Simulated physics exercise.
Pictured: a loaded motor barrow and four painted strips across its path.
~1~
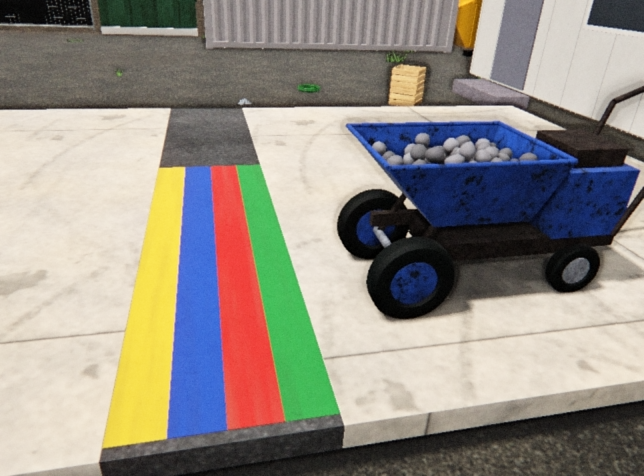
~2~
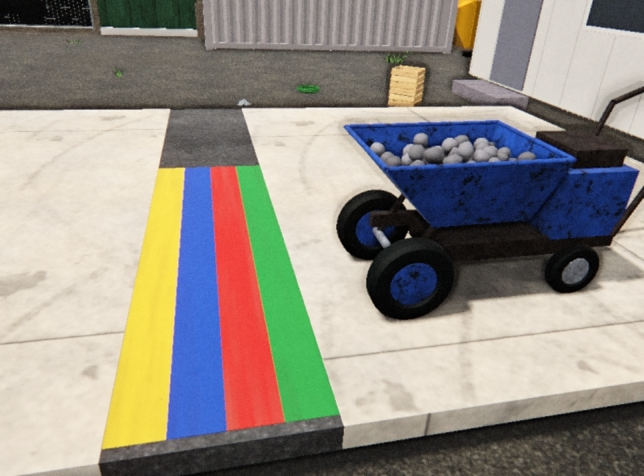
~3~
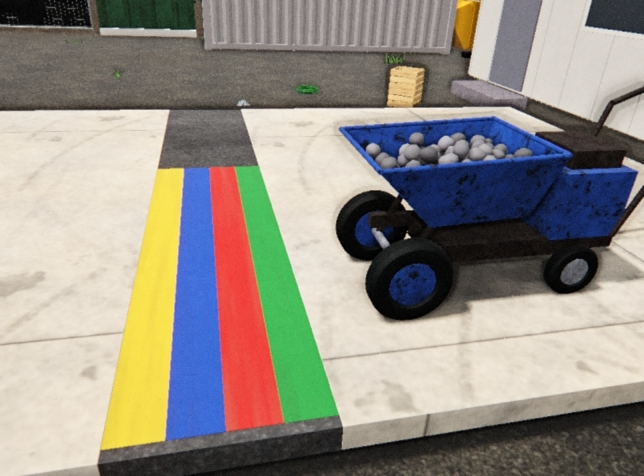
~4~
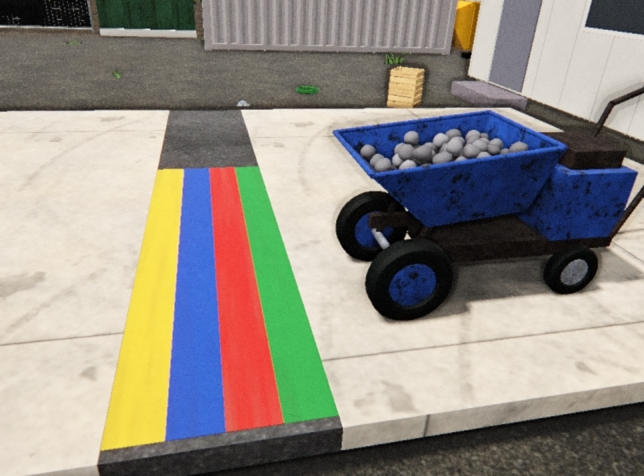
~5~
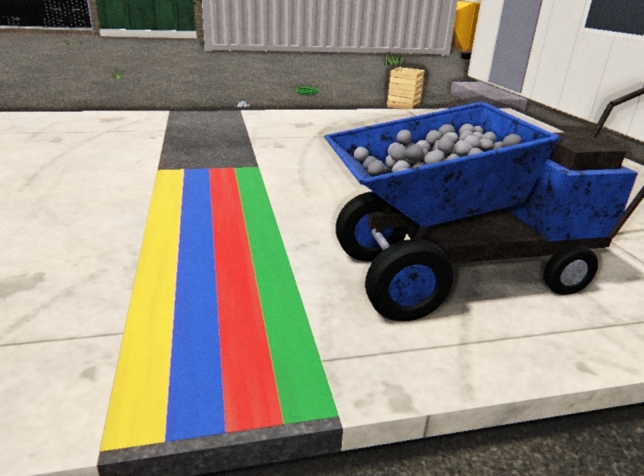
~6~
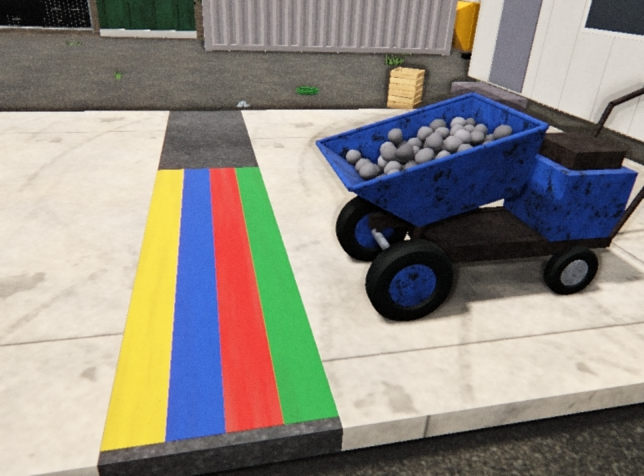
Concrete yard with yellow, blue, red and green strips, a blue motor barrow's skip of grey cobbles gradually tilting toward the left.
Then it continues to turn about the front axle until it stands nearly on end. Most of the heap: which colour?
Colour: Red.
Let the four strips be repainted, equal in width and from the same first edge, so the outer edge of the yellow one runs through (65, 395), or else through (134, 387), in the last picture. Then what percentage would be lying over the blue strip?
20 and 20 in a hundred.
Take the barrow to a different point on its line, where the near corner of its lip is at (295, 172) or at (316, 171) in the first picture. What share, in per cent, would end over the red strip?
First spot: Roughly 0 percent; second spot: Roughly 0 percent.
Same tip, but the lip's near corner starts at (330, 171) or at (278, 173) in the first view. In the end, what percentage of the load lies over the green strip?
0 % and 0 %, in that order.
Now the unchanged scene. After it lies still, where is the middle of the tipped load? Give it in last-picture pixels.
Roughly at (220, 298), give or take.
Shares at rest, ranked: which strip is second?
I'd say the strip in blue.
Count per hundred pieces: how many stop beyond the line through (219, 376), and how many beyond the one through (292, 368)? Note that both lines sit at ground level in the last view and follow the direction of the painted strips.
I'd put it near 30 in a hundred, then near 80 in a hundred.
Just after the last frame, skip tipped steeply; every one in the skip.
A moment on, skip tipped right over; roughly two thirds in the skip; just a few over the green strip; roughly a quarter over the red strip; just a few over the blue strip.
Further on, skip tipped right over; roughly a quarter in the skip; about a tenth over the green strip; roughly a third over the red strip; roughly a quarter over the blue strip; about a tenth over the yellow strip; about a tenth off the paint.
When it is over, skip tipped right over; roughly a quarter in the skip; about a tenth over the green strip; roughly a third over the red strip; roughly a quarter over the blue strip; about a tenth over the yellow strip; about a tenth off the paint.
